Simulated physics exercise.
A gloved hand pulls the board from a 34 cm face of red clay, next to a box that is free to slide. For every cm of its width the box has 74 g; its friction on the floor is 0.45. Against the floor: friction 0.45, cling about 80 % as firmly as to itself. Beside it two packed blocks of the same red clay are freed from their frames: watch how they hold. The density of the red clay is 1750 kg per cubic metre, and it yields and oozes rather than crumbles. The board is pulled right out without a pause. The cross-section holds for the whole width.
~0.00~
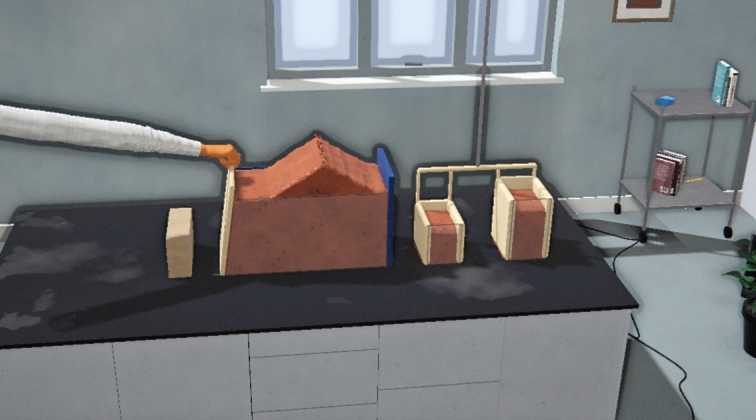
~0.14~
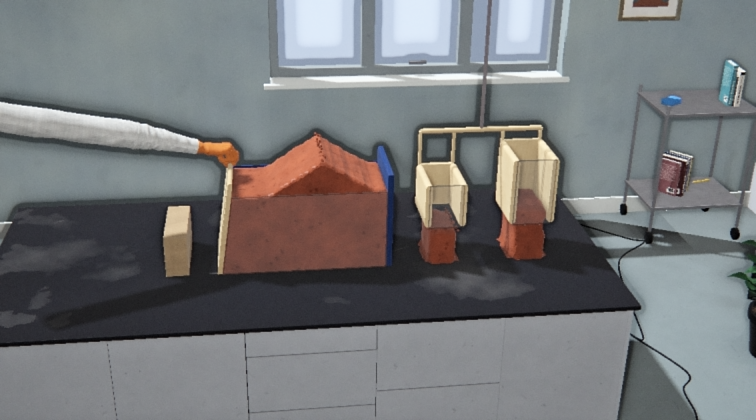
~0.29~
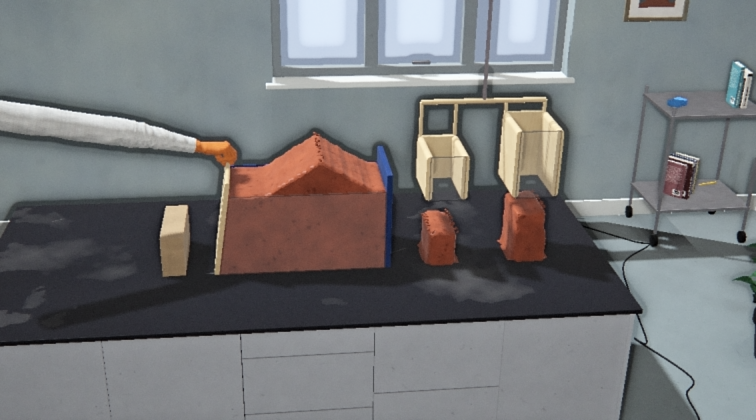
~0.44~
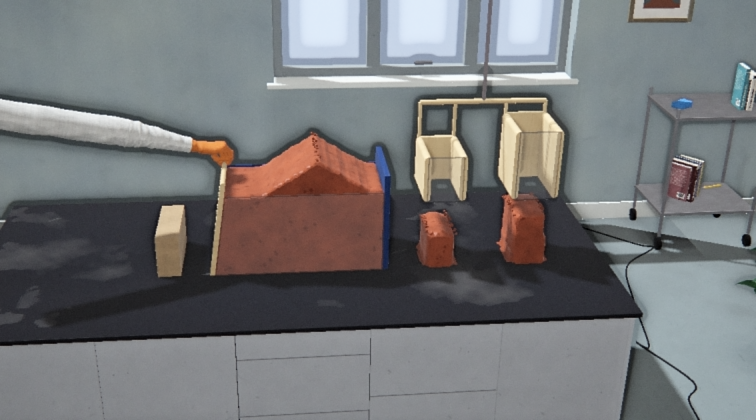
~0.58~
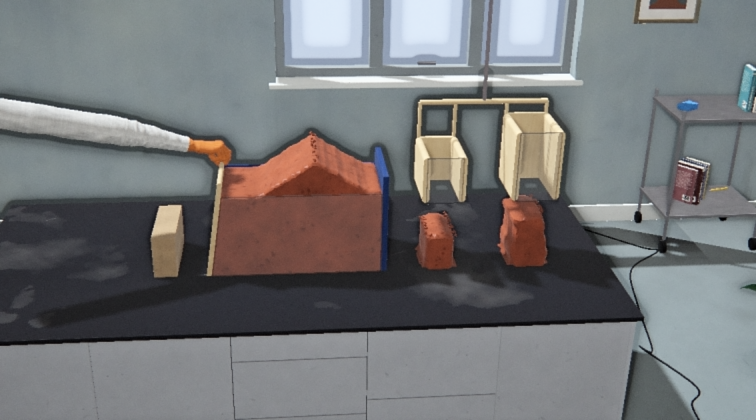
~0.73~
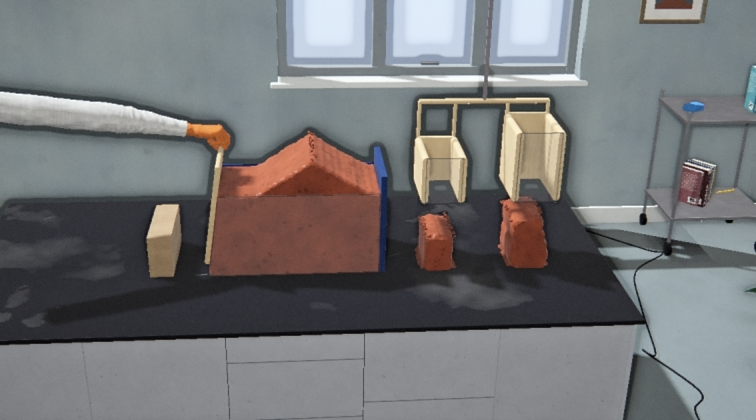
On a dark countertop, two wooden molds lifted off a pair of red clay blocks, which sagged slightly, and then a gloved hand began raising the board at the left of a larger clay mound.
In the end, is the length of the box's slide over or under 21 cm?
The length of the box's slide is under 21 cm.
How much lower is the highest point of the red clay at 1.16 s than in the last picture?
Some 0.5 cm.
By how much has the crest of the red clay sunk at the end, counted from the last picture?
About 9.0 cm.
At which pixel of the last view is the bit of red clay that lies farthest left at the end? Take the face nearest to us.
Near (169, 271).
After 0.93 s, the box has not moved.
After 1.16 s, the box has not moved.
After 1.40 s, the box has not moved.
After 1.64 s, the box has not moved.
After 2.06 s, the box has been pushed 3.2 cm.
